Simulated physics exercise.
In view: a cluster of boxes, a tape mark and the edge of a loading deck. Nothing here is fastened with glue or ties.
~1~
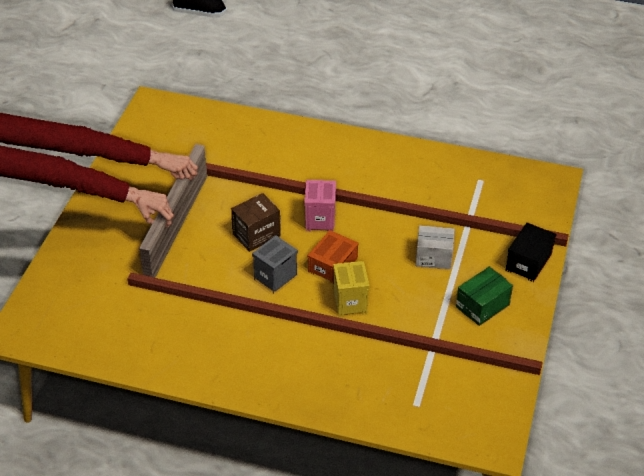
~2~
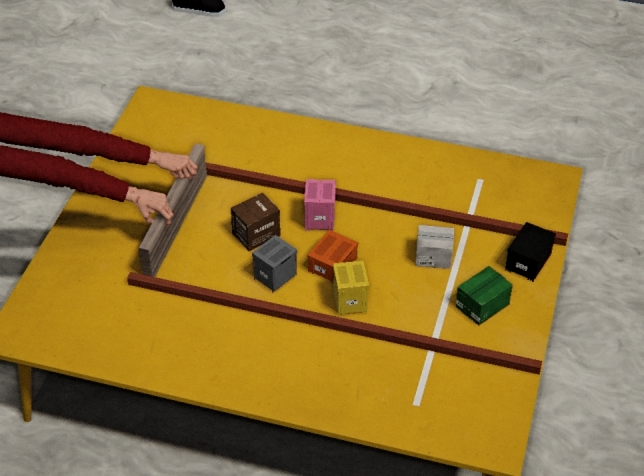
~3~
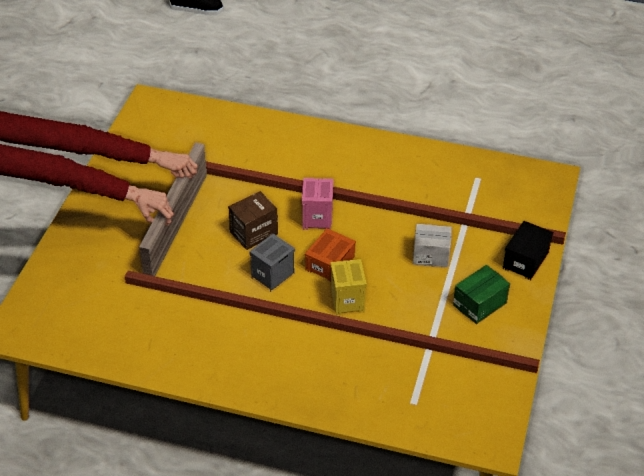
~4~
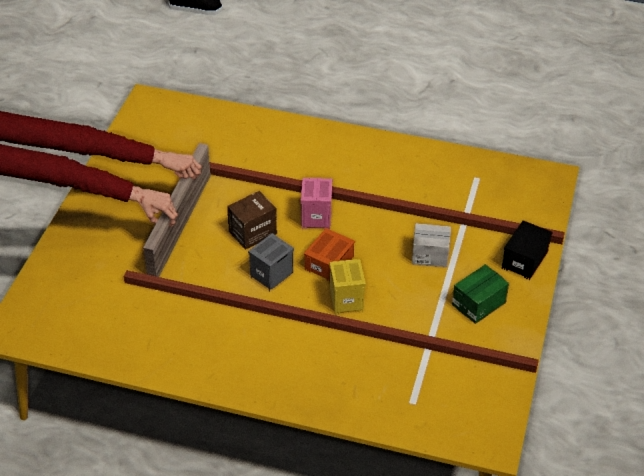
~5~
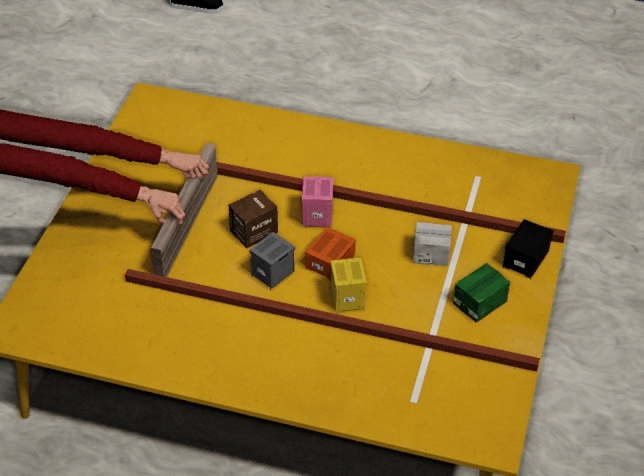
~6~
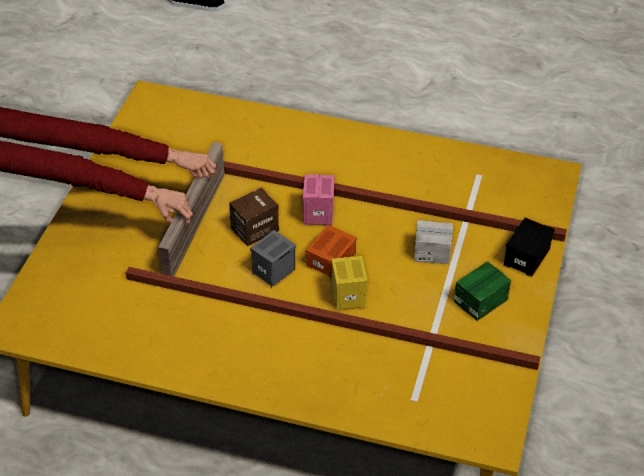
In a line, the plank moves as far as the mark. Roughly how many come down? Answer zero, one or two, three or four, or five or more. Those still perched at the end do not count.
Zero.
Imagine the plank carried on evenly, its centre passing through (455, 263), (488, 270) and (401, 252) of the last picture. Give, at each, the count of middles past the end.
The counts would come out as 0, 2 and 0.
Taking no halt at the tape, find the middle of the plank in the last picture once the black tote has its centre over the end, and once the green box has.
Near (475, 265), then near (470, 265).
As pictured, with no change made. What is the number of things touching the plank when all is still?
Result: 4 in all.
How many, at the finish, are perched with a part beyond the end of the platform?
That adds up to 0.
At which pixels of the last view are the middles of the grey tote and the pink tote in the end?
The first near (460, 287), the second near (475, 233).
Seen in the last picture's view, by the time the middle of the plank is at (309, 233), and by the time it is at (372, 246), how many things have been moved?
At that stage 4; at the next, 6.
Soon after, none off yet; black tote at rest near (529, 247); green box at rest near (482, 291); white parcel at rest near (433, 242).
Then, none off yet; black tote at rest near (529, 247); green box at rest near (482, 291); white parcel moved a little near (447, 243).
At rest, the number that fall off is zero.
